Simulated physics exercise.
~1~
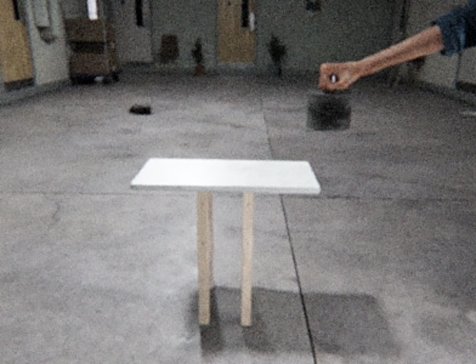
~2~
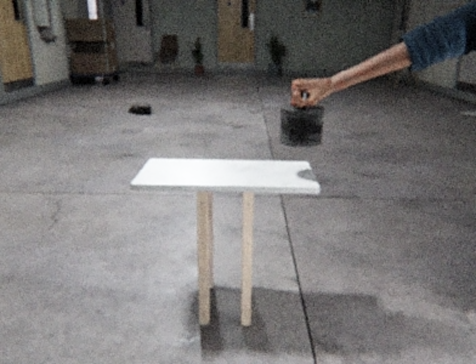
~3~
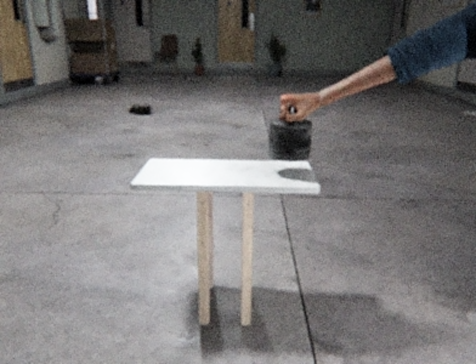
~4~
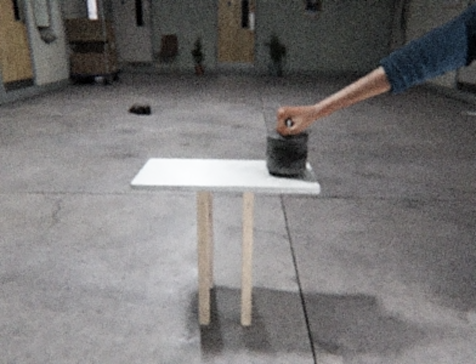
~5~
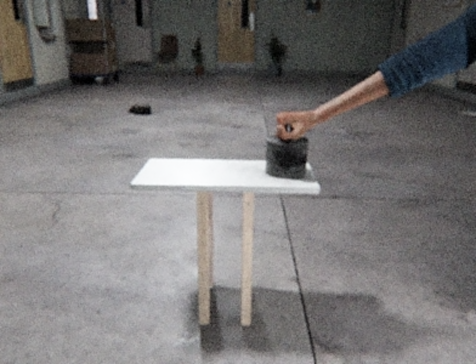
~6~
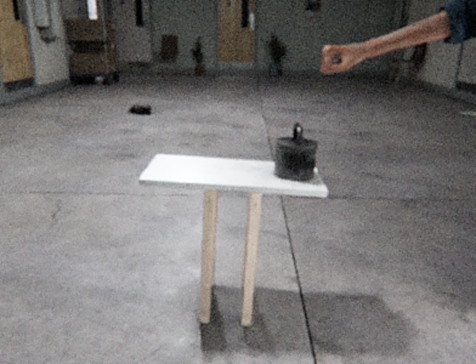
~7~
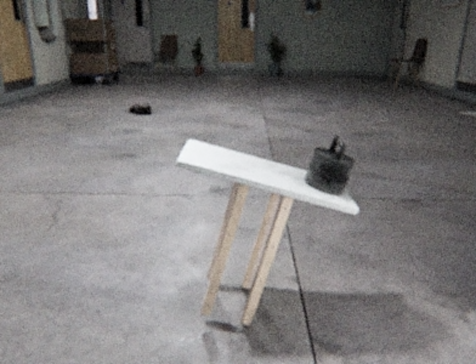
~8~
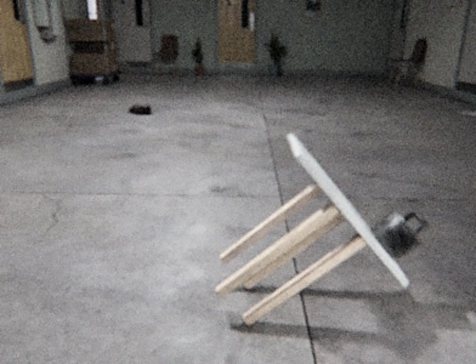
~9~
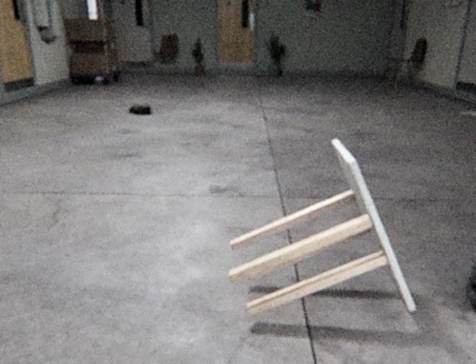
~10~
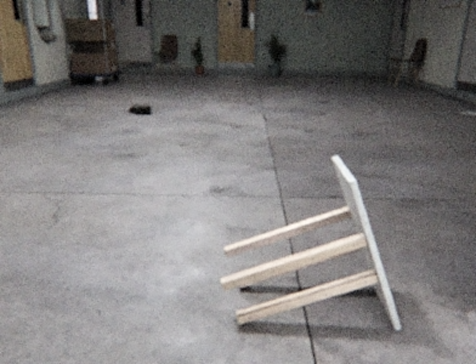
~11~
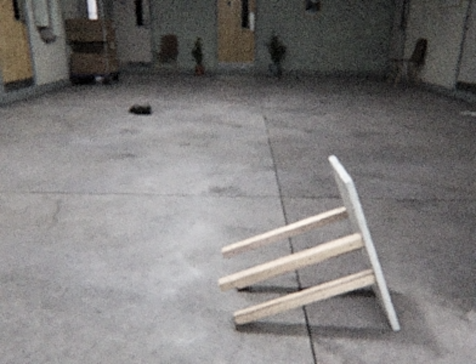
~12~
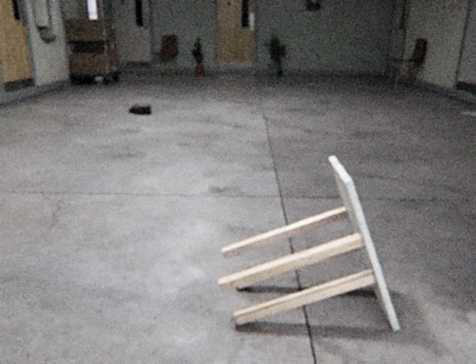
In a large room with a grey concrete floor, a small white-topped table stands on pale wooden legs. A hand reaches in from the right, carrying a dark, round object by its handle, and lowers it onto the right end of the tabletop. The hand lets go and draws back, and the table begins to lean to the right. It tips further, and the dark object slides off and tumbles out of view on the right. The table goes over and comes to rest on its side, its tabletop steeply tilted and its legs pointing left.
